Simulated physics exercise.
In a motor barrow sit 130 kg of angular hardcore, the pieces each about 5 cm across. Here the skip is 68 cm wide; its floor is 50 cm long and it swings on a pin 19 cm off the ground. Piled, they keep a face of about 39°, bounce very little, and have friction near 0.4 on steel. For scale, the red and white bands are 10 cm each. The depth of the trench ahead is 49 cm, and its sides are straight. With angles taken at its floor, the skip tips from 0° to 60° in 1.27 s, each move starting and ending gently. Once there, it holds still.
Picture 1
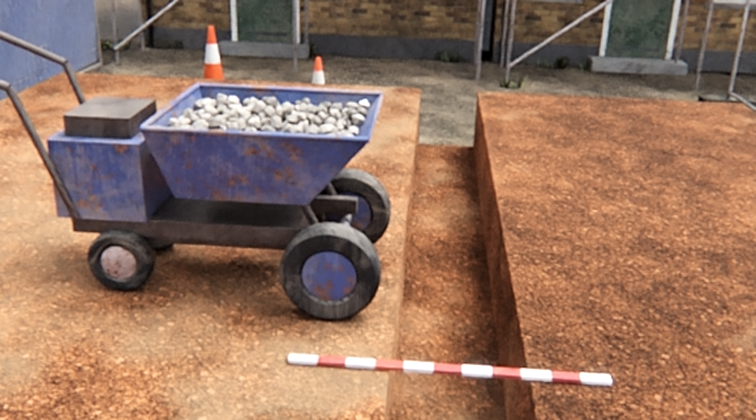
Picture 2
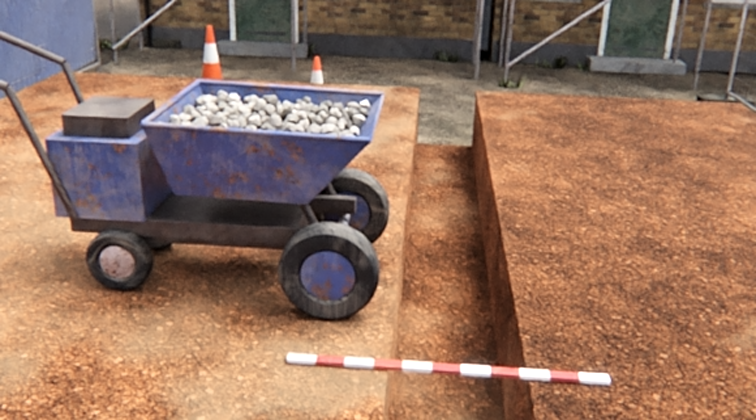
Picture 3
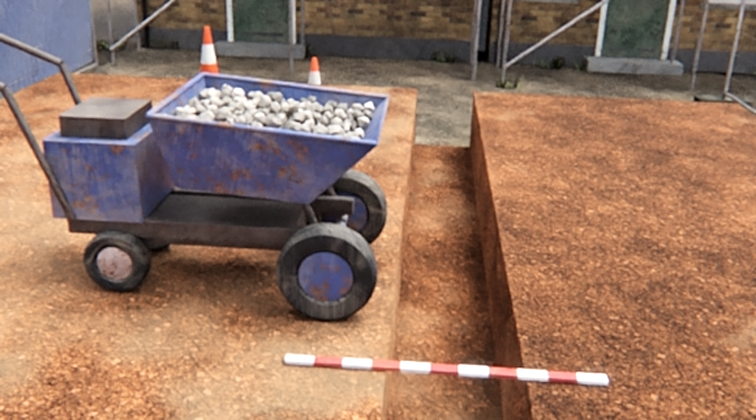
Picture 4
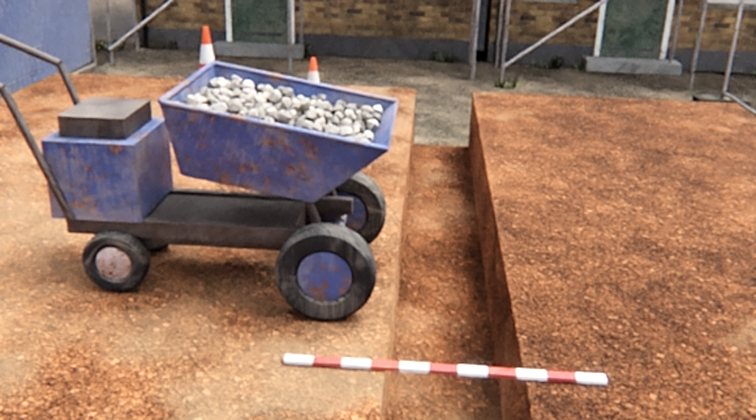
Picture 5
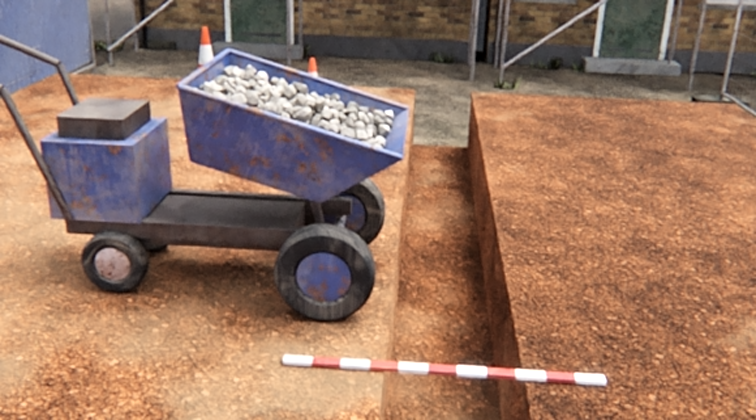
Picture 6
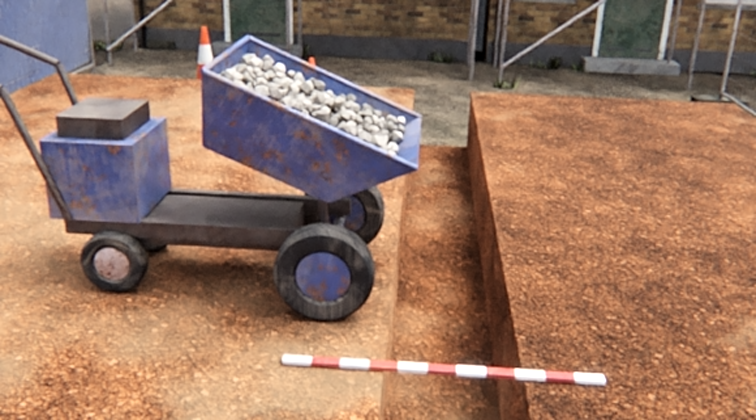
A rusty blue motor barrow loaded with grey stones stands at the left on orange-brown earth, seen from slightly above and side-on, beside a straight-sided trench. A red and white banded pole lies across the foreground, with two orange and white cones, scaffold poles and a brick wall behind. The skip, level at first, tilts forward toward the right, slowly then faster, its back rising while the stones stay heaped inside and the view shifts very slightly.
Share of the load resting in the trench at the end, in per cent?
28 per cent.
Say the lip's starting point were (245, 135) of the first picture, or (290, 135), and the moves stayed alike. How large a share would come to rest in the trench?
Close to 35 percent in the first case, 40 percent in the second.
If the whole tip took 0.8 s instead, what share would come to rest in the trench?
Roughly 25% would finish there.
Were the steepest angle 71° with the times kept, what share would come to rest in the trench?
It would be near 70 per cent.
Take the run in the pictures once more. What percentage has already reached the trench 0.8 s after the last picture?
By that moment, roughly 5 per cent of the load.
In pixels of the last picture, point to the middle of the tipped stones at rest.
Their centre sits close to (485, 377).
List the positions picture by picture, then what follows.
The first picture shows lip at (368, 140), floor tilted 0°, highest stones at (297, 110).
The second picture shows lip at (370, 141), floor tilted 1°, highest stones at (296, 109).
In the third picture, the skip is at 4°, its lip at (376, 144); the top of the load is at (248, 101).
In the fourth picture, the skip is at 9°, its lip at (388, 149); the top of the load is at (229, 86).
In the fifth picture, the skip is at 16°, its lip at (402, 158); the top of the load is at (236, 76).
The sixth picture shows lip at (417, 169), floor tilted 23°, highest stones at (254, 63).
Then, 0.4 s after the last picture the floor is at 50°, 100 % in the skip; the foremost stones are at (442, 179).
Then, 0.8 s after the last picture the floor is at 60°, 94 % in the skip, 5 % in the trench; the foremost stones are at (513, 271).
Then, 1.2 s after the last picture the floor is at 60°, 75 % in the skip, 15 % in the trench, 11 % past the trench; the foremost stones are at (593, 297).
Then, 3.1 s after the last picture the floor is at 60°, 58 % in the skip, 28 % in the trench, 14 % past the trench; the foremost stones are at (647, 302).
